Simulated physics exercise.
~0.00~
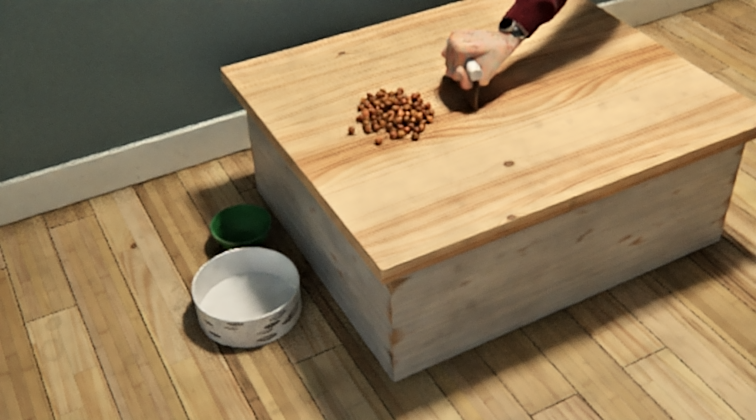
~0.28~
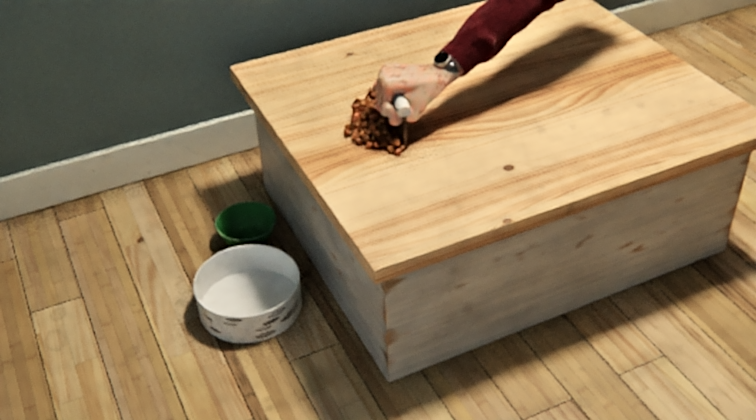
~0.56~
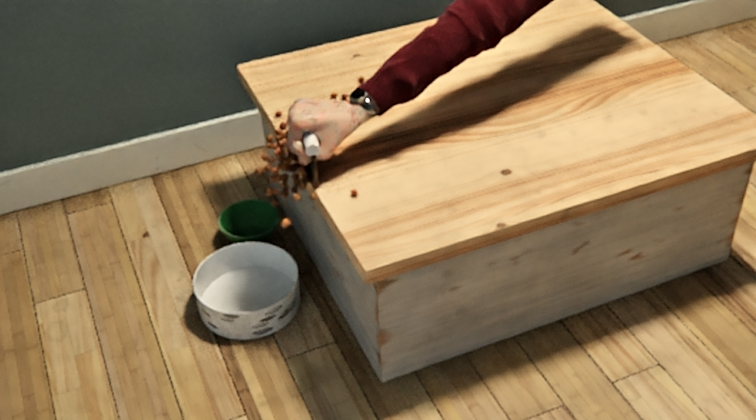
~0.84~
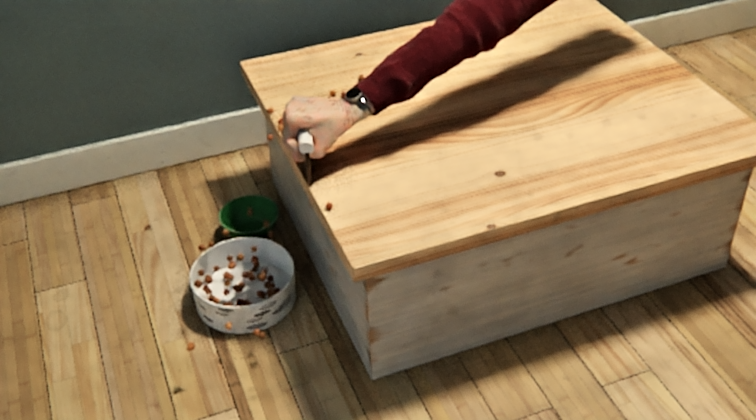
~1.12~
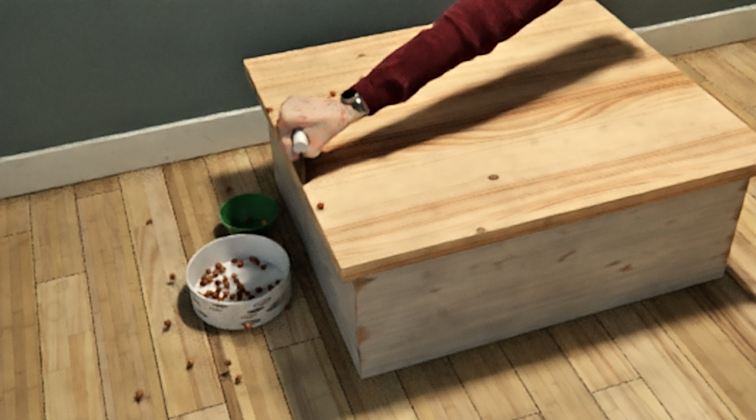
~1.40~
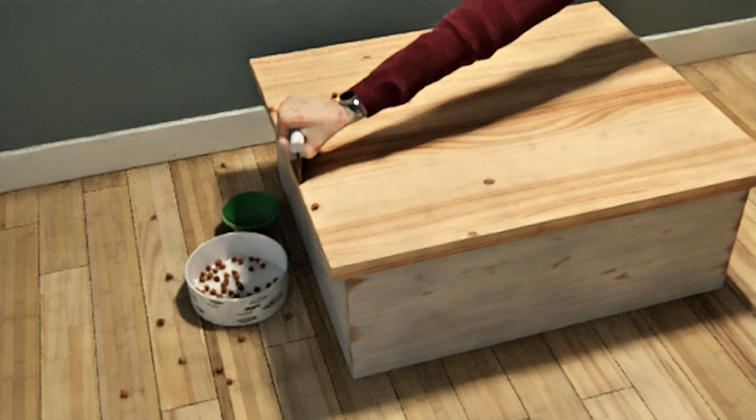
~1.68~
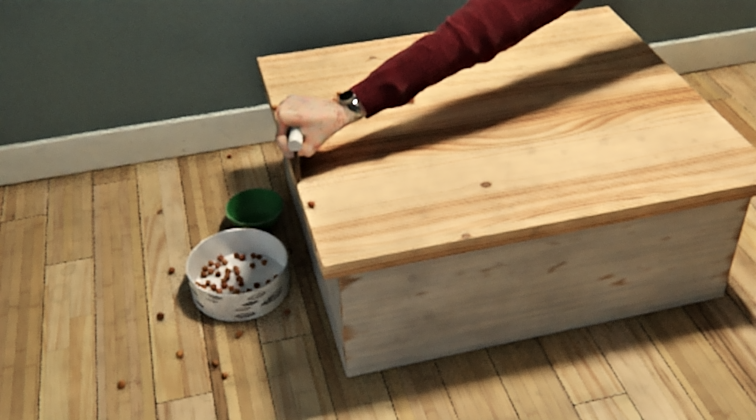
On a wooden box top, a hand pushing brown nuts left over the edge, some landing in a white pot, others scattering.
